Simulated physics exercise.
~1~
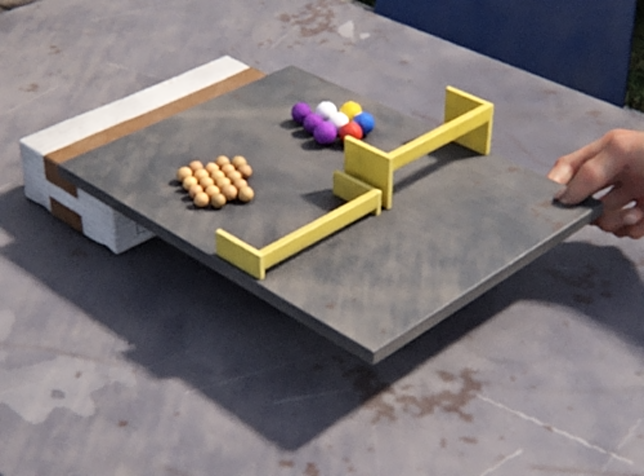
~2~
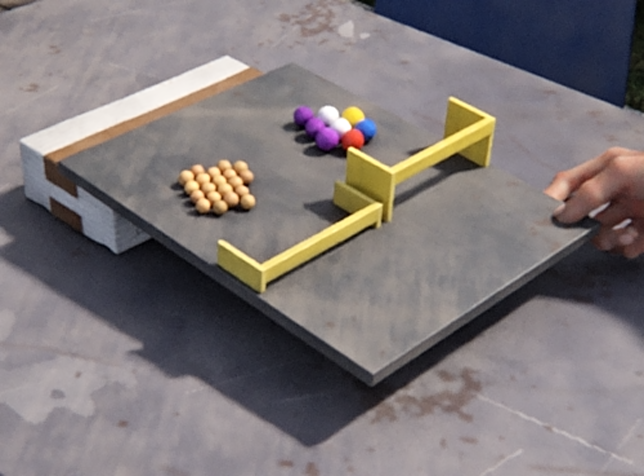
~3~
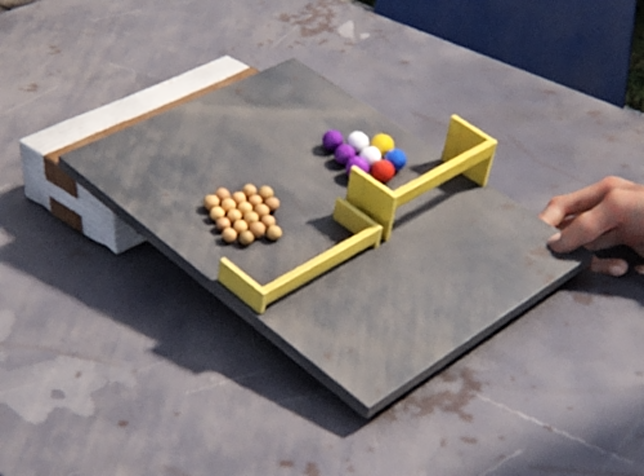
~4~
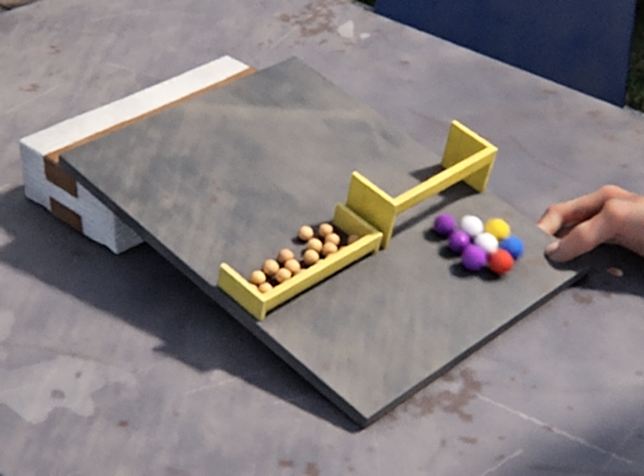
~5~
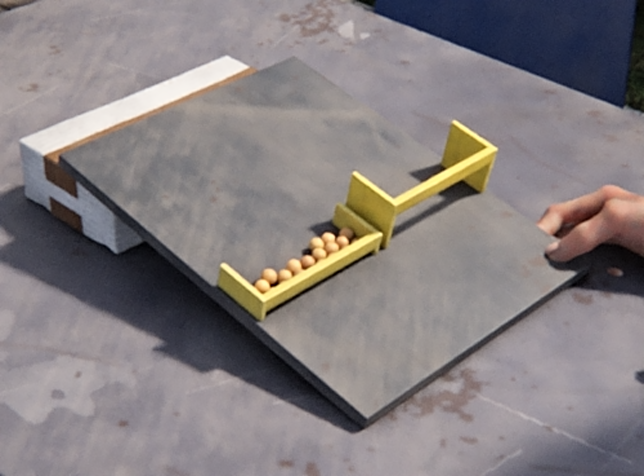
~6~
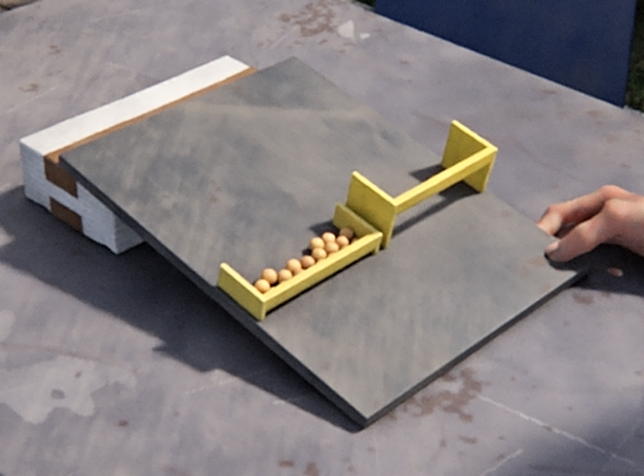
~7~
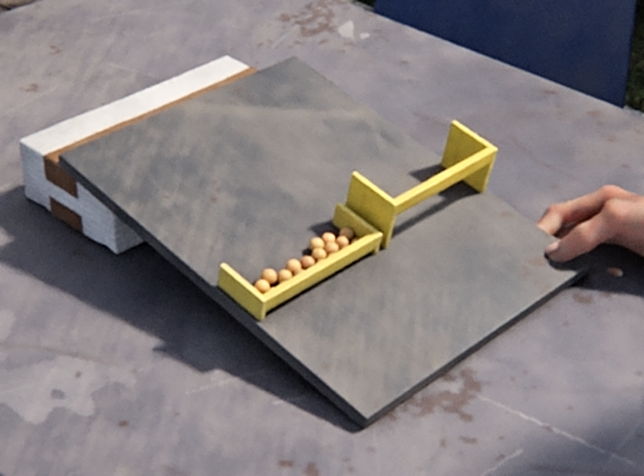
On a tilting board, tan balls stop behind one yellow bar while colored balls roll away.
